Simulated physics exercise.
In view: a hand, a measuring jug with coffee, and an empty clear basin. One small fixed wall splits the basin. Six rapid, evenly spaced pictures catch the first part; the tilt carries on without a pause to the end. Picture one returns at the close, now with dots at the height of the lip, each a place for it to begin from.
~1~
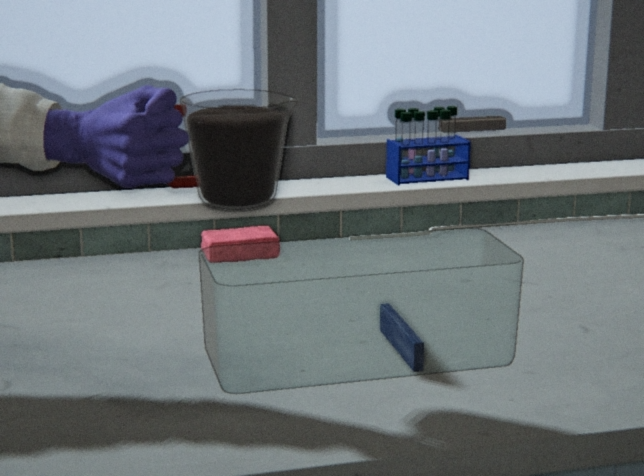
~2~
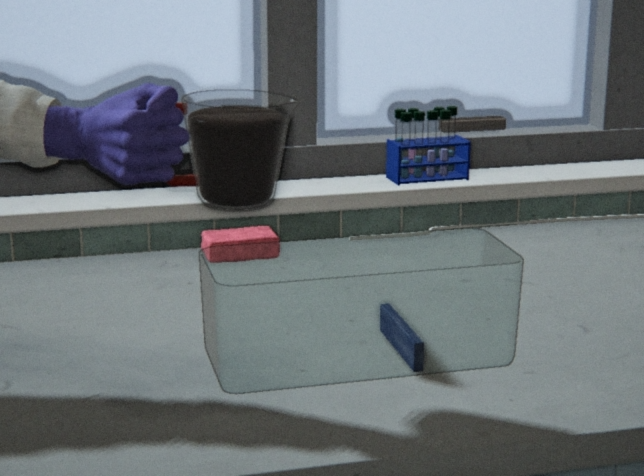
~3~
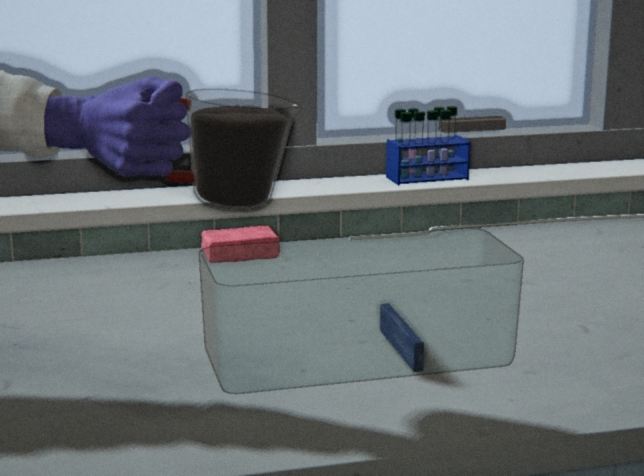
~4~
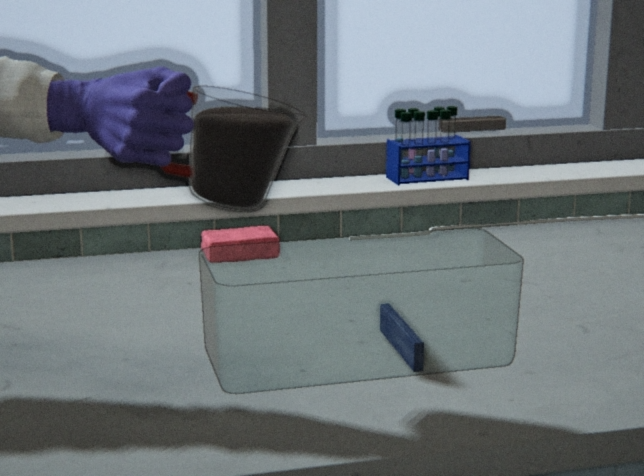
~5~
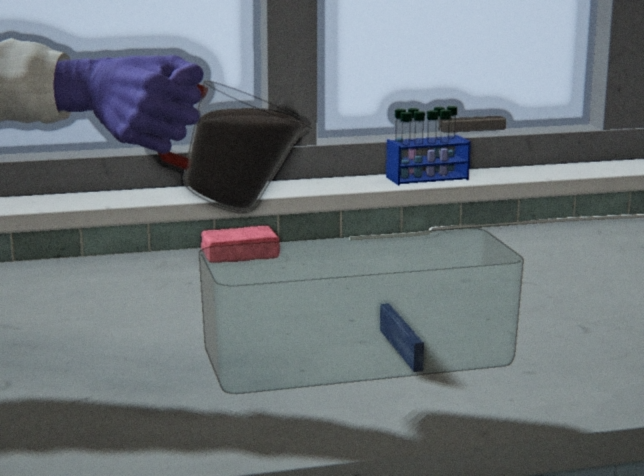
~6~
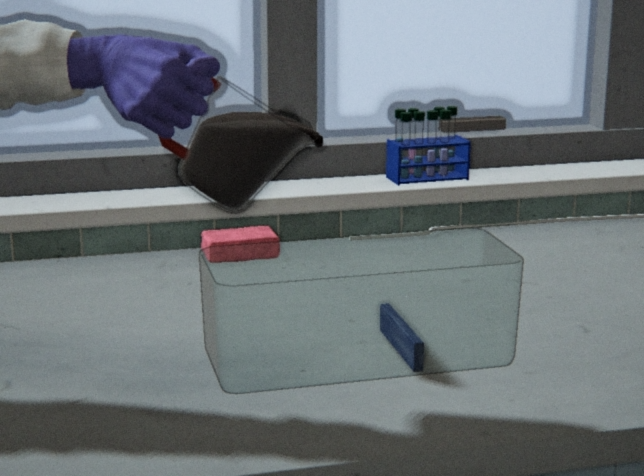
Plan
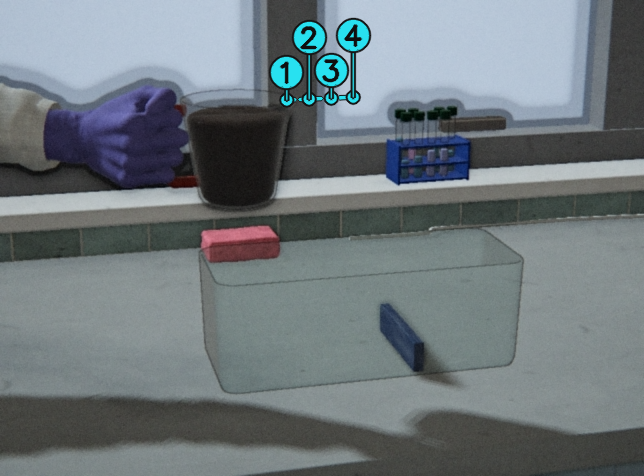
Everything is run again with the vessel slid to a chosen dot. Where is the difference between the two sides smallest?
The best place is 4.
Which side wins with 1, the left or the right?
The left side.
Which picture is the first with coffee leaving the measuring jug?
In picture 6.
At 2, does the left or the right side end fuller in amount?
The left side.
In cyan, 1 at (286, 100); 2 at (309, 99); 3 at (331, 98); 4 at (353, 97).
If 1 is chosen, about 87 % ends left of the wall and 11 % right of it.
If 2 is chosen, about 90 % ends left of the wall and 7 % right of it; 3 % is lost outside.
If 3 is chosen, about 76 % ends left of the wall and 22 % right of it.
If 4 is chosen, about 46 % ends left of the wall and 54 % right of it.
